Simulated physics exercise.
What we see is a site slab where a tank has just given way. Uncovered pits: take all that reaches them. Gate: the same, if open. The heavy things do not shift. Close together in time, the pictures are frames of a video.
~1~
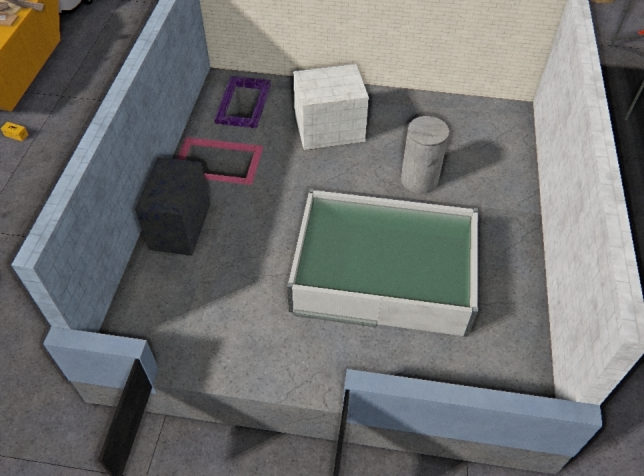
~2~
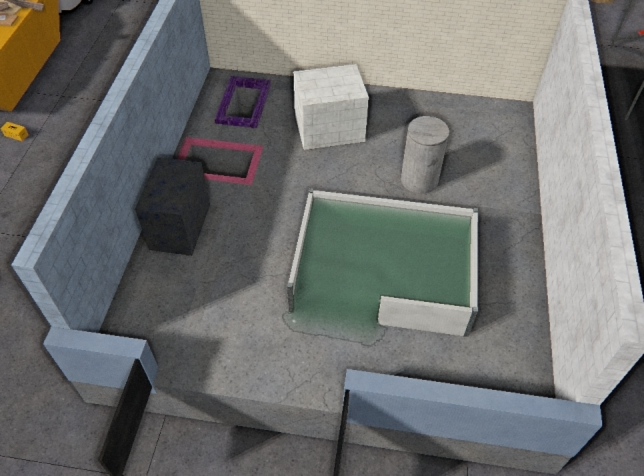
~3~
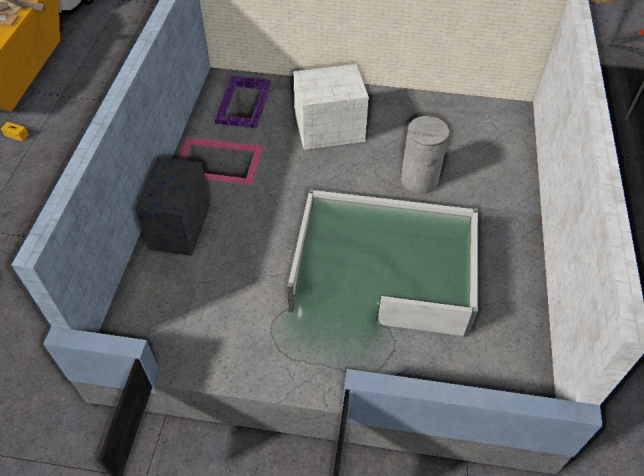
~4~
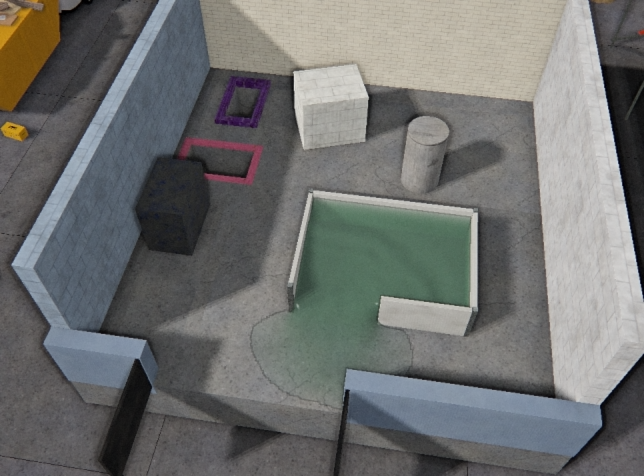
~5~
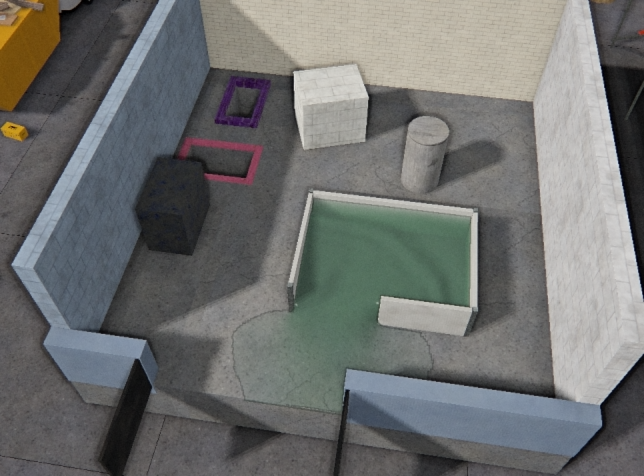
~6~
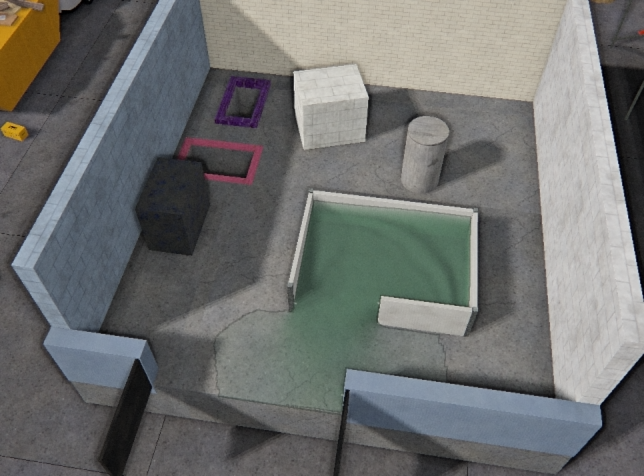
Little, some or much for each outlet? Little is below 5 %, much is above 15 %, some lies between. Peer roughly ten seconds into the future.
The gate gets much. The pink pit gets little. The purple pit gets little.
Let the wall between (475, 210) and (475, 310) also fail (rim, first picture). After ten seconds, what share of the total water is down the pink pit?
Per cent to pink: 8.
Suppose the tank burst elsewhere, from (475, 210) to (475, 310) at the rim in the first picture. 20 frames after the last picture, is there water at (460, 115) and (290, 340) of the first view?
Well, the first place ends up drenched, and the second one drenched.
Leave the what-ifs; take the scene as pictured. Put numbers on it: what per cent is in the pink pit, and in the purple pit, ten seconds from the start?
Shares, in order: 0 % and 0 %.
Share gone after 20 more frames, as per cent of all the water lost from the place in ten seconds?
I'd say about 60 per cent.
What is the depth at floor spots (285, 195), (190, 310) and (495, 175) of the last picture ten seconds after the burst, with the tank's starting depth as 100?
About 0, 2, 4 %.
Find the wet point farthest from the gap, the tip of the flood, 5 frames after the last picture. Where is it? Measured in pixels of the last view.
About at (543, 424).
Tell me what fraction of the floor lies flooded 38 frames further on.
About 35 per cent.
A moment on, water covers 15 % of the floor; the gate 11 %, the pink pit 0 %, the purple pit 0 %.
Next, water covers 20 % of the floor; the gate 26 %, the pink pit 0 %, the purple pit 0 %.
Then, water covers 25 % of the floor; the gate 40 %, the pink pit 0 %, the purple pit 0 %.
Later, water covers 35 % of the floor; the gate 55 %, the pink pit 0 %, the purple pit 0 %.
In the end, water covers 40 % of the floor; the gate 66 %, the pink pit 0 %, the purple pit 0 %.
